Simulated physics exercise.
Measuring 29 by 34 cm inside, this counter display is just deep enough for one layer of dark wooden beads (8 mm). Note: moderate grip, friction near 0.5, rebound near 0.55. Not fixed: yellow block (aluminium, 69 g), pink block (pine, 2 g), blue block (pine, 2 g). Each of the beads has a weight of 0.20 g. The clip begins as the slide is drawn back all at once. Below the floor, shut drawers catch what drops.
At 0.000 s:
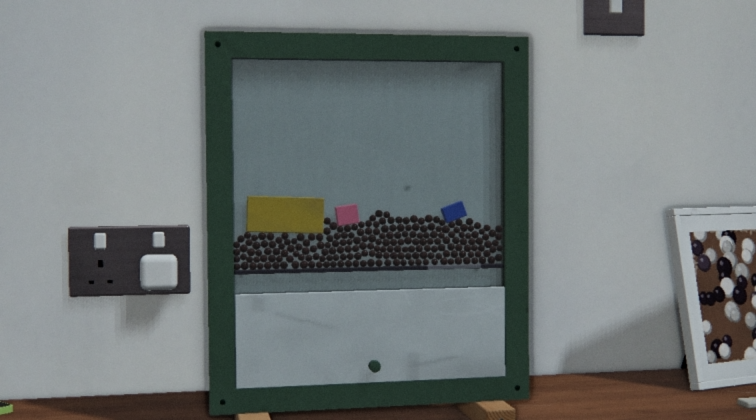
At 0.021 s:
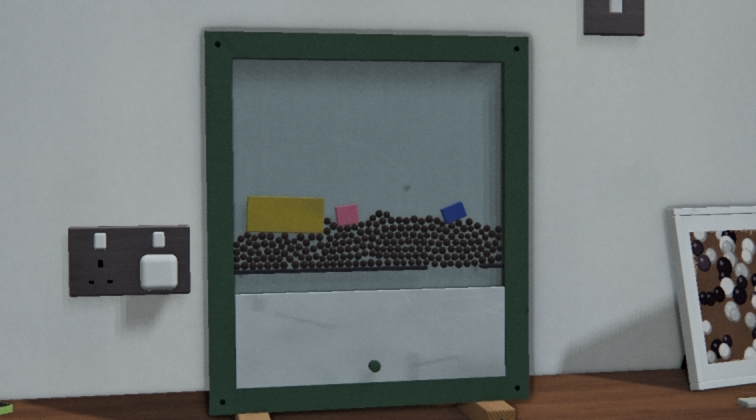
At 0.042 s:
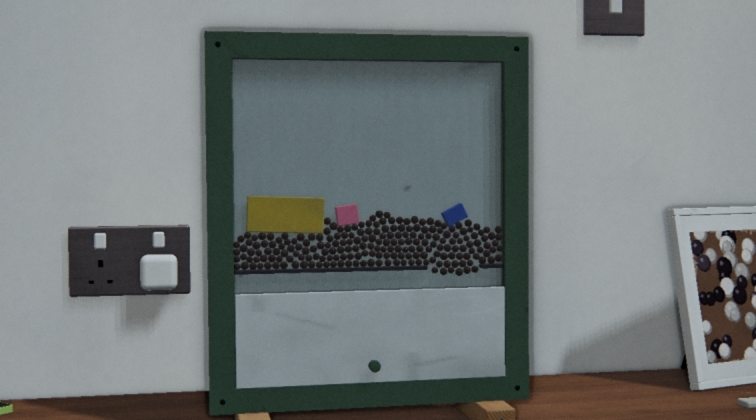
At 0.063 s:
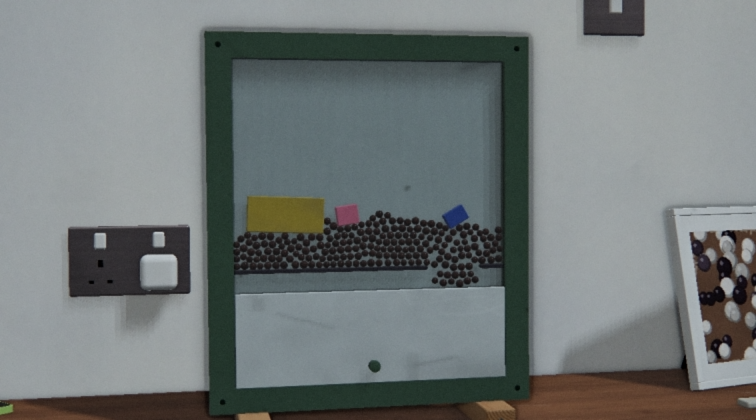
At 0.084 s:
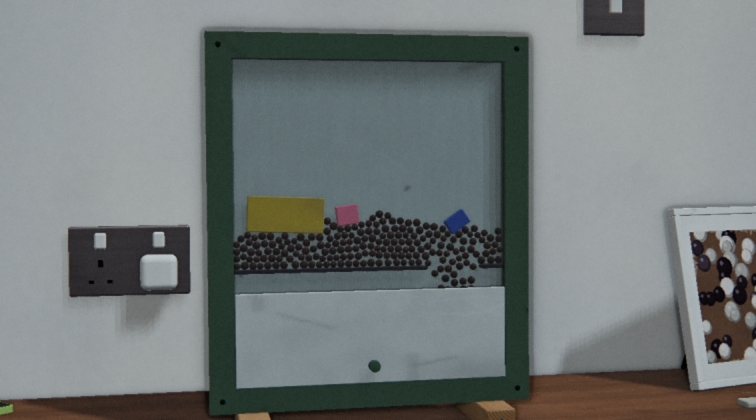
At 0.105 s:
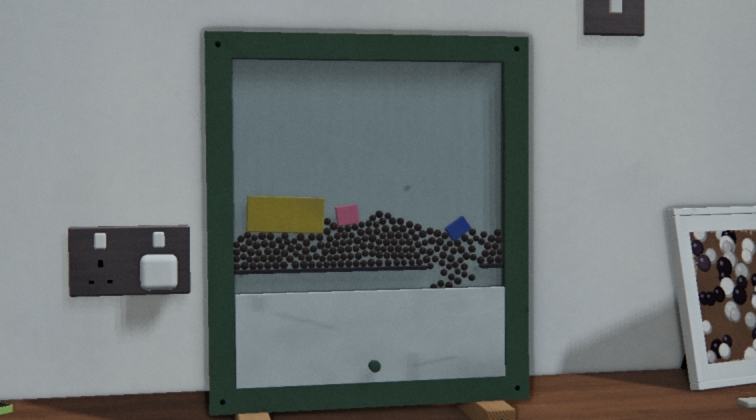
Dark beads dropping through a gap at the lower right of a green-framed case, the blue block above sinking and tilting slightly.
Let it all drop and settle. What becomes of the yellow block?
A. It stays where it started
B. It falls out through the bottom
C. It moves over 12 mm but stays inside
A.
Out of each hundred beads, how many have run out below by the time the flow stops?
About 45 per cent.
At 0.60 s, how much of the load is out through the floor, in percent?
It should be near 40 per cent.
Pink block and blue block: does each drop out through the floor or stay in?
Pink block stays in, blue block out.
After 0.26 s, 30 % are out; yellow block moved 0.0 cm; pink block moved 0.2 cm tilted 7°; blue block below the floor.
After 0.60 s, 40 % are out; yellow block moved 0.0 cm; pink block moved 0.9 cm tilted 6°; blue block below the floor.
After 1.30 s, 45 % are out; yellow block moved 0.0 cm; pink block moved 1.3 cm tilted 18°; blue block below the floor.
Settled by 1.5 s, 45 % are out; yellow block moved 0.0 cm; pink block moved 1.3 cm tilted 18°; blue block below the floor.
